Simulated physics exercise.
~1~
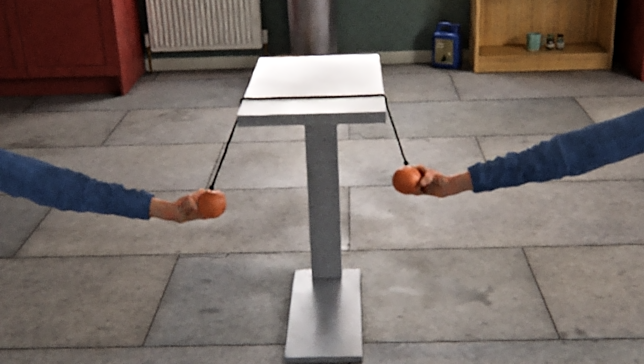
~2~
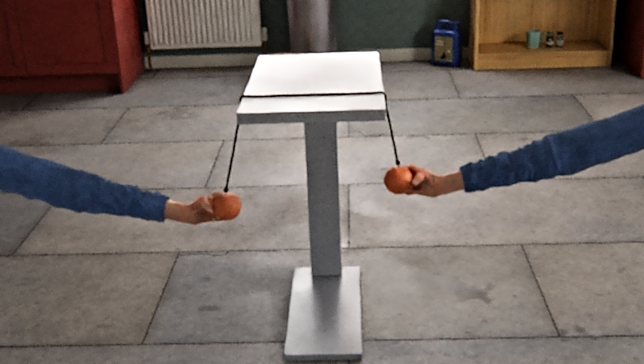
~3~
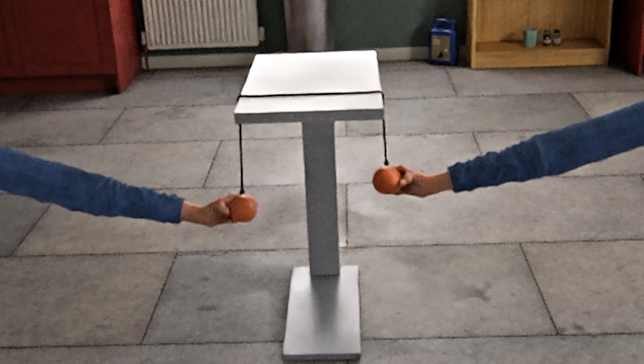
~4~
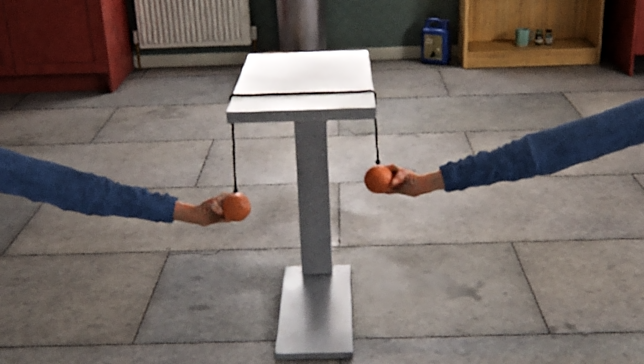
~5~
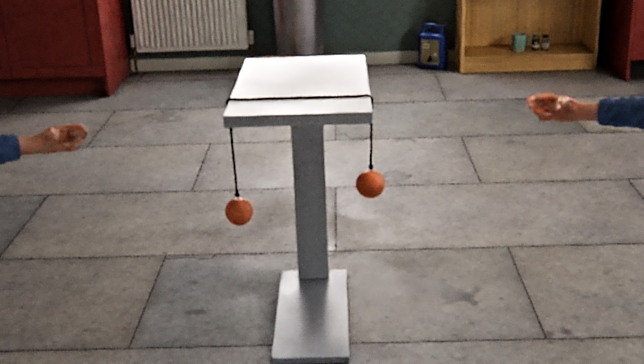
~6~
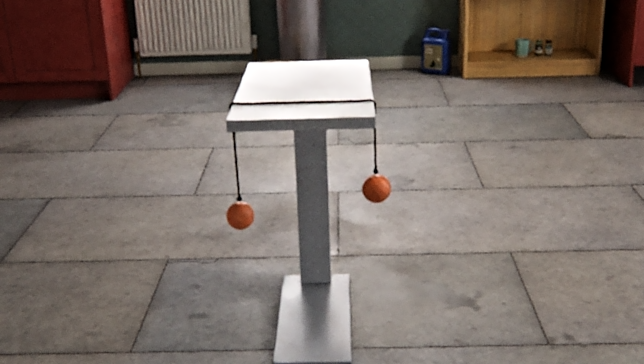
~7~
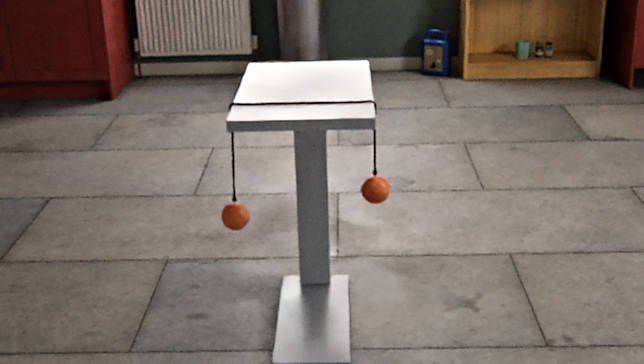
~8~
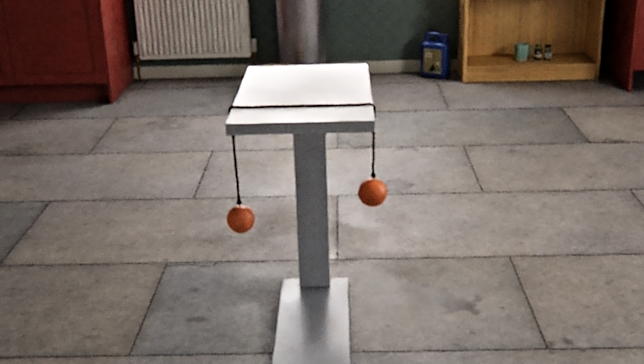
At first, two blue-sleeved hands hold a pair of orange balls on the ends of a dark string draped across the top of a narrow pale stand, with each ball pulled outward. The hands bring the balls inward, toward the stand, until the string hangs almost straight down at both sides. Then both hands let go and draw back, leaving the view. The left ball hangs a little lower than the right one. With nobody holding them, the balls barely stir, and the string does not slide either way. It ends up hanging still, balanced over the stand.
